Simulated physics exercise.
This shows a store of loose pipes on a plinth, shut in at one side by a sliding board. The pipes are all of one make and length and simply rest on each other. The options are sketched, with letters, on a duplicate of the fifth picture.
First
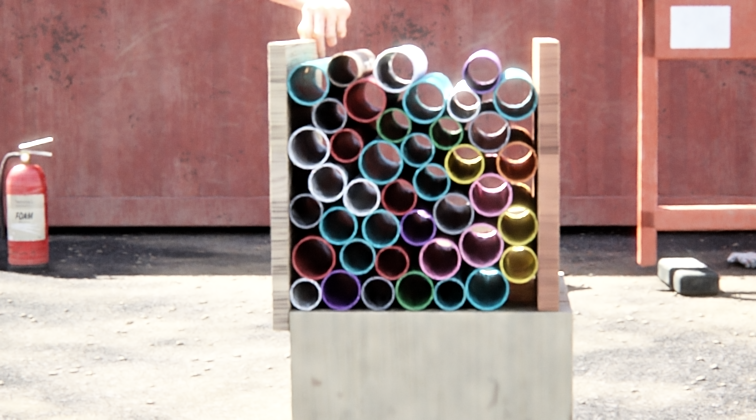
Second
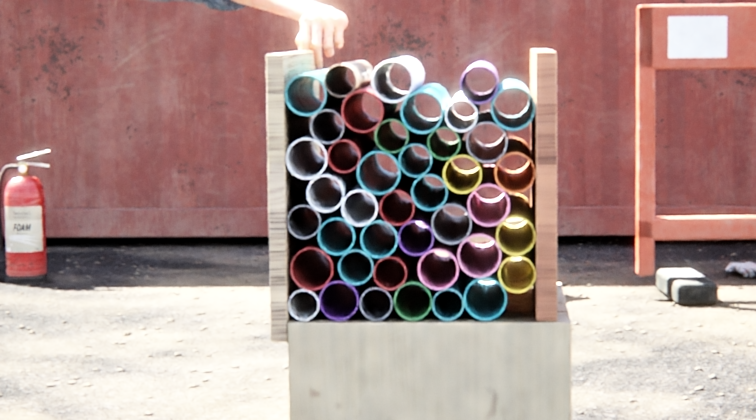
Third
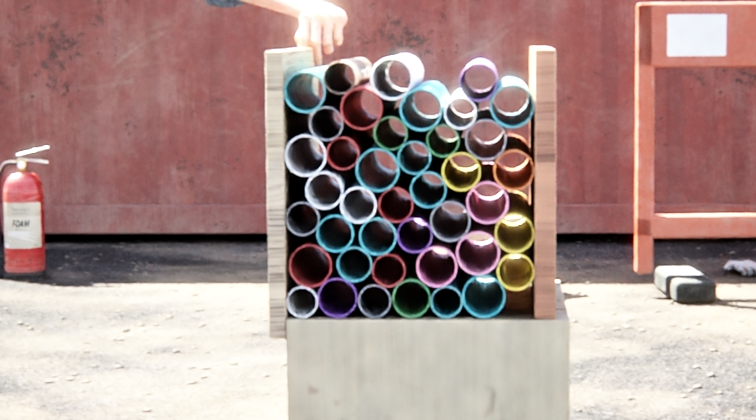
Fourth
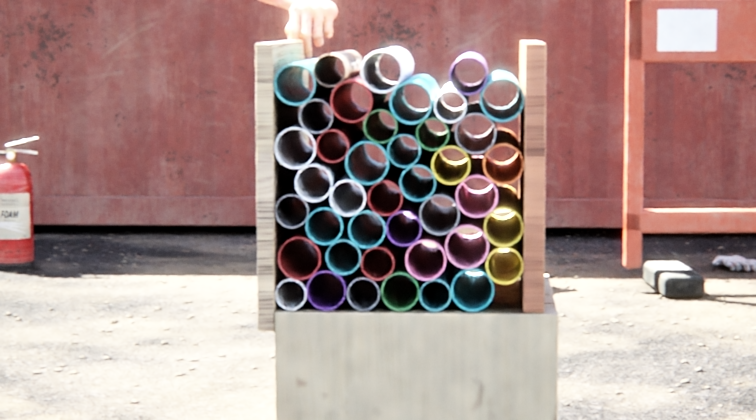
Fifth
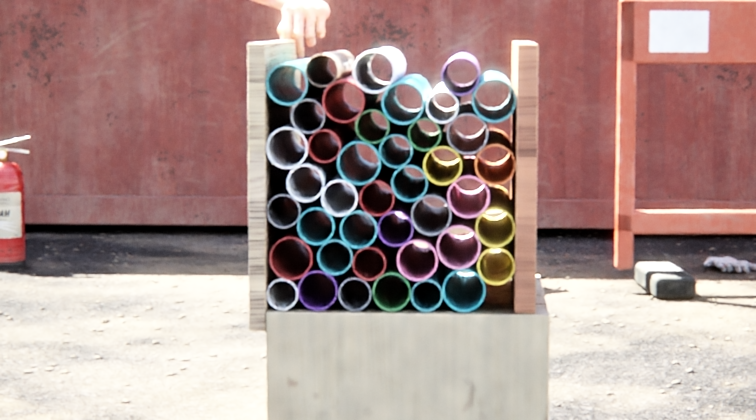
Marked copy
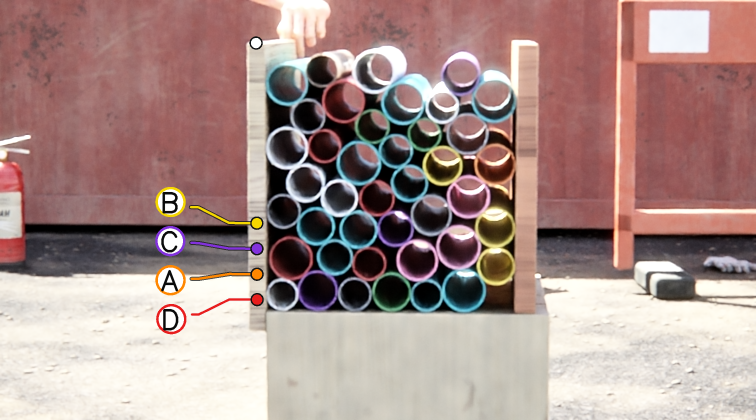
In this clip, a hand rests at the top of the left board beside a stack of colourful pipes on a pale plinth, while the view shifts slightly and the pipes show no clear movement against one another.
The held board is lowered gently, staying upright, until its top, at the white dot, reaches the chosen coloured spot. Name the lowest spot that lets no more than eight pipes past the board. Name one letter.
Down to B.
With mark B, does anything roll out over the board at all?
Yes.
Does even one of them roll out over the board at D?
Yes, at D.
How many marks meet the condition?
One of them.
On the marked copy, A at (257, 274); B at (257, 223); C at (257, 249); D at (257, 299); the white dot at (256, 43).
With B. Early on, top of the board (266, 120).
Further on, top of the board (266, 206).
At the end, top of the board (266, 223), about four out over the board.
As for the rest, A more than eight out over the board; C more than eight out over the board; D more than eight out over the board.
